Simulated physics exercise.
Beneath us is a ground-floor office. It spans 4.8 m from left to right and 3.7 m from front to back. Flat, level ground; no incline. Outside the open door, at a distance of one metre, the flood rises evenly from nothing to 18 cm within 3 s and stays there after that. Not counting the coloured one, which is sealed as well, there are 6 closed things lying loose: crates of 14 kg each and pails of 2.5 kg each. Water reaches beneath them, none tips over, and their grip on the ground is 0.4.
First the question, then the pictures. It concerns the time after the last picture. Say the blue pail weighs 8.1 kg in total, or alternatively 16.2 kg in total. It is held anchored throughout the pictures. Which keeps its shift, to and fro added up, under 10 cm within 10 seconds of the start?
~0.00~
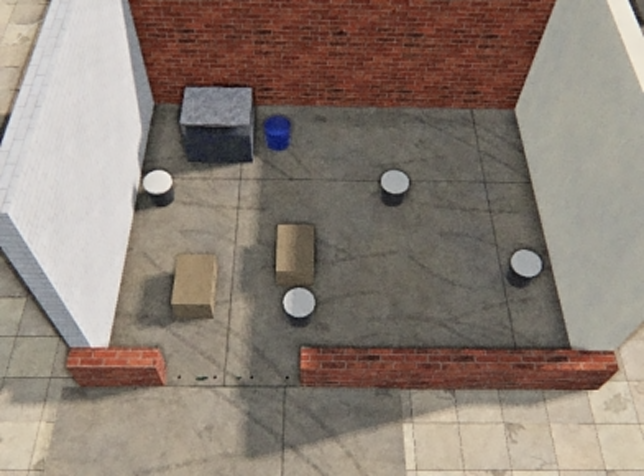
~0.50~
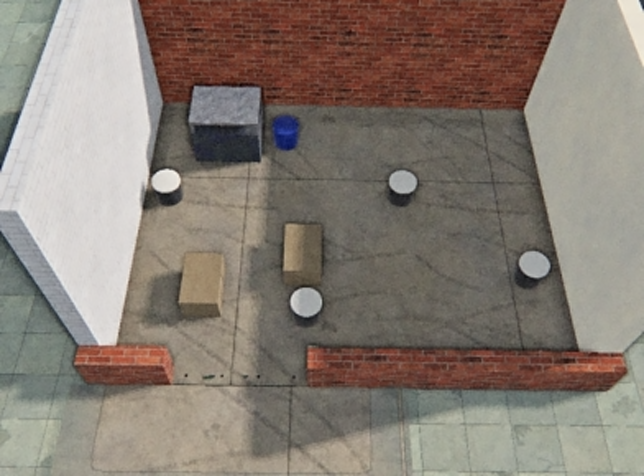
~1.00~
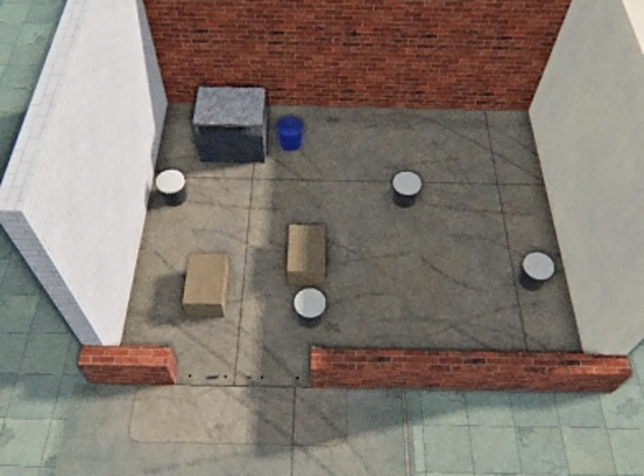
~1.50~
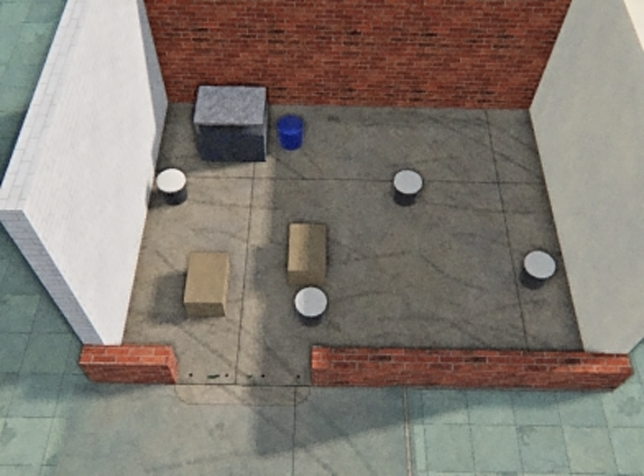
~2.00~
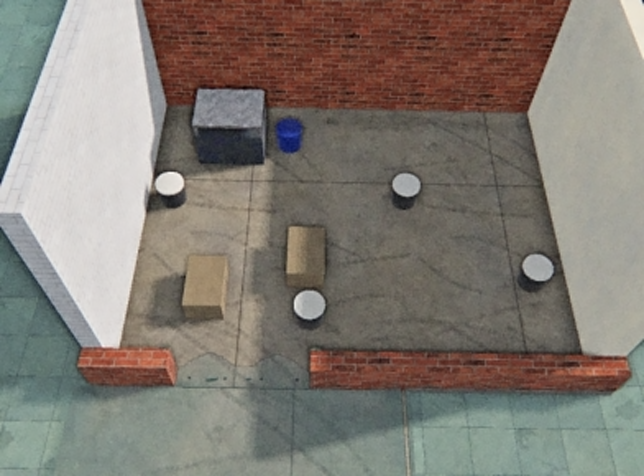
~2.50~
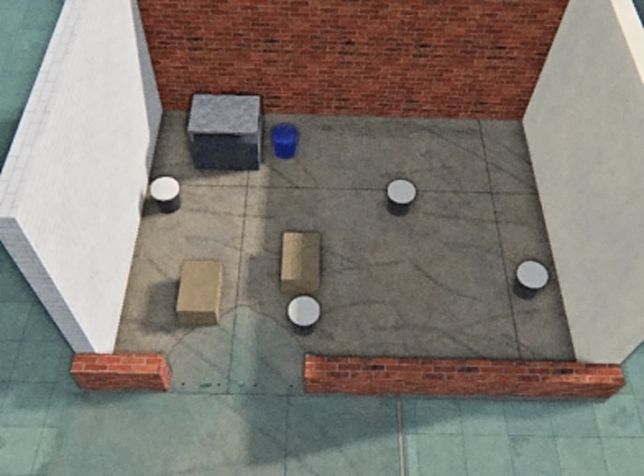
It looks like only the bigger mass suffices.
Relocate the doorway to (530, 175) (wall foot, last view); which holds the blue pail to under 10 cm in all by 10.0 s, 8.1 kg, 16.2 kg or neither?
Result: The heavier mass is required.
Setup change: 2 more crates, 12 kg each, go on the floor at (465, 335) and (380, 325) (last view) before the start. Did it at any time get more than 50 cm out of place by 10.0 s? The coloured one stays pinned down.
Below, below.
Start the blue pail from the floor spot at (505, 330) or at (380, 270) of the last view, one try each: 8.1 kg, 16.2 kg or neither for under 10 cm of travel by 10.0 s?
In order: Even the lighter mass works; even the lighter mass works.
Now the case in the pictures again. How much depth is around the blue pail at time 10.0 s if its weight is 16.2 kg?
Close to 9 cm deep.
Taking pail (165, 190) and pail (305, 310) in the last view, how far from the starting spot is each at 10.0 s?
They've ended up 250 cm and 80 cm away, in that order.
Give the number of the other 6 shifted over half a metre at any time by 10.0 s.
That makes 5.
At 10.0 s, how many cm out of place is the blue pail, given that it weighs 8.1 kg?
Displacement near 150 cm.
After 3.5 s the blue pail would be 0 cm from its start with 8.1 kg and 0 cm from its start with 16.2 kg; 0 cm of water round it then.
After 4.5 s the blue pail would be 0 cm from its start with 8.1 kg and 0 cm from its start with 16.2 kg; 4 cm of water round it then.
After 7.0 s the blue pail would be 26 cm from its start with 8.1 kg and 0 cm from its start with 16.2 kg; 6 cm of water round it then.
After 10.0 s the blue pail would be 161 cm from its start with 8.1 kg and 0 cm from its start with 16.2 kg; 9 cm of water round it then.
